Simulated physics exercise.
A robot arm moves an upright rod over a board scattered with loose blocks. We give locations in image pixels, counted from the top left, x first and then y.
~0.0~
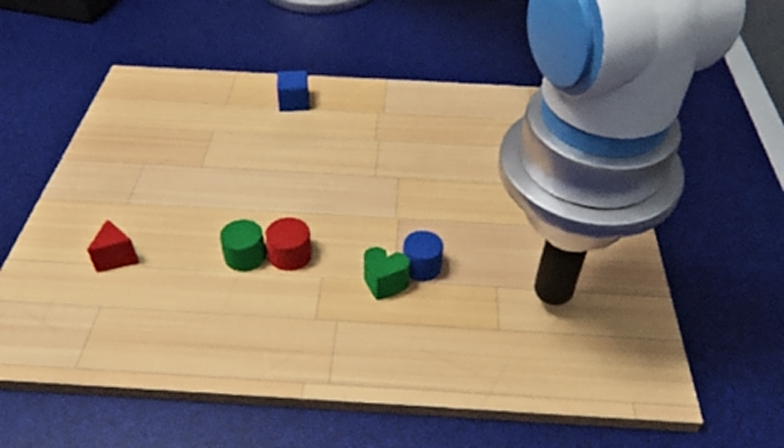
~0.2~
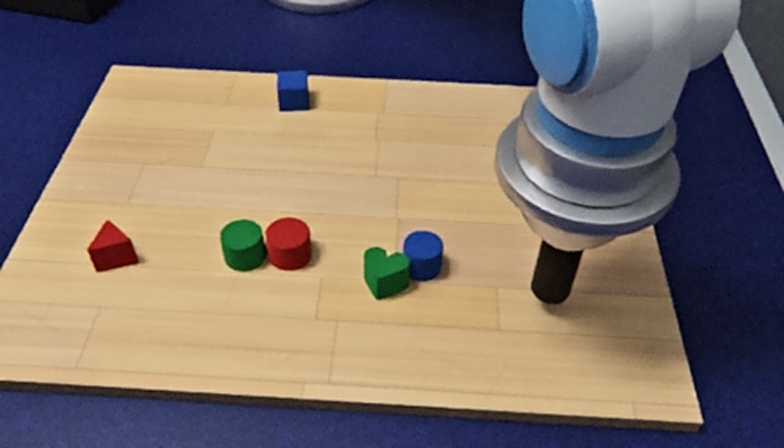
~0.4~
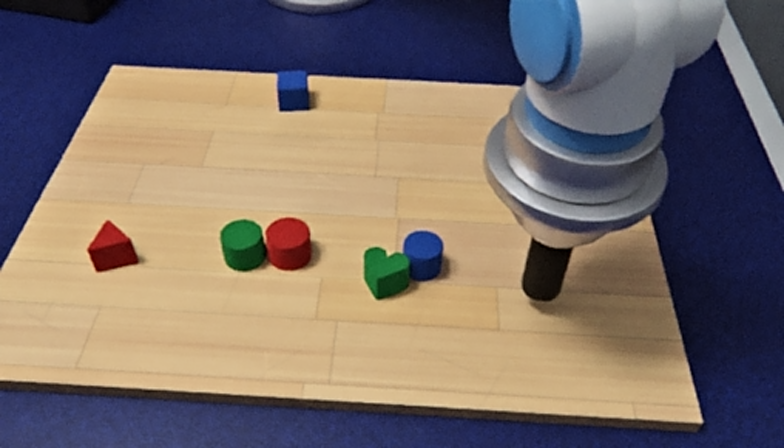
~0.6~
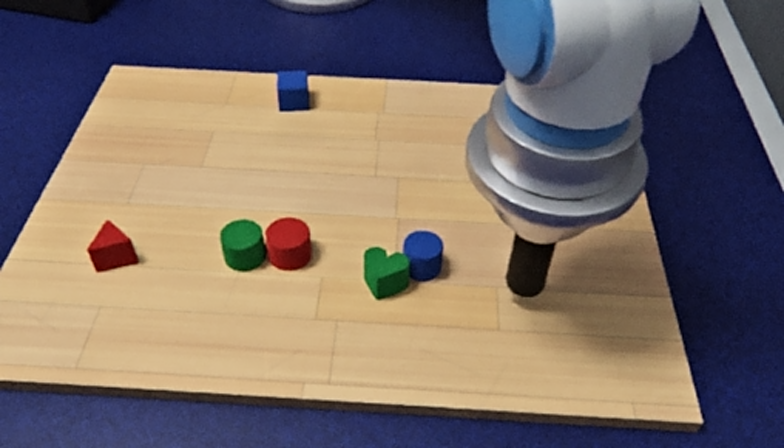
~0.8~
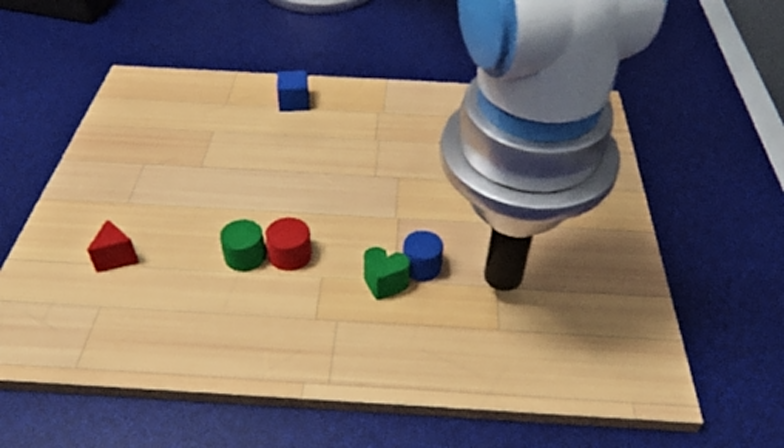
A robot arm holding a dark upright rod starts near the right side of a wooden board and moves it slowly left, a short distance toward the blue disc and green heart. The red triangle, green and red discs, and blue cube also stay still throughout, as does that nearby pair.
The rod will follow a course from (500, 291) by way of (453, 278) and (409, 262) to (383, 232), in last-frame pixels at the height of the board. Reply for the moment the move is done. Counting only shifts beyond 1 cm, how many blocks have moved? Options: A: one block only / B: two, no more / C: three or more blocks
A: One block only.
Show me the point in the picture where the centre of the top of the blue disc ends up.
At roughly (345, 208).
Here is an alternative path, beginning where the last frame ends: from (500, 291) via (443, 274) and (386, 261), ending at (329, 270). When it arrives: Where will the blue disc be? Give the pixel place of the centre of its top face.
The top centre is at (334, 216).
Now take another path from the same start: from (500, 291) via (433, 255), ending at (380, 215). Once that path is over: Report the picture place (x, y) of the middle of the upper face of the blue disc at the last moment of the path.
By then it is at (377, 229).
What follows on the original path. One third of the way, rod (453, 264); blue disc (418, 242).
Two thirds of the way, rod (409, 248); blue disc (375, 225).
At the end, rod (383, 219); green heart in place; blue disc (345, 208).
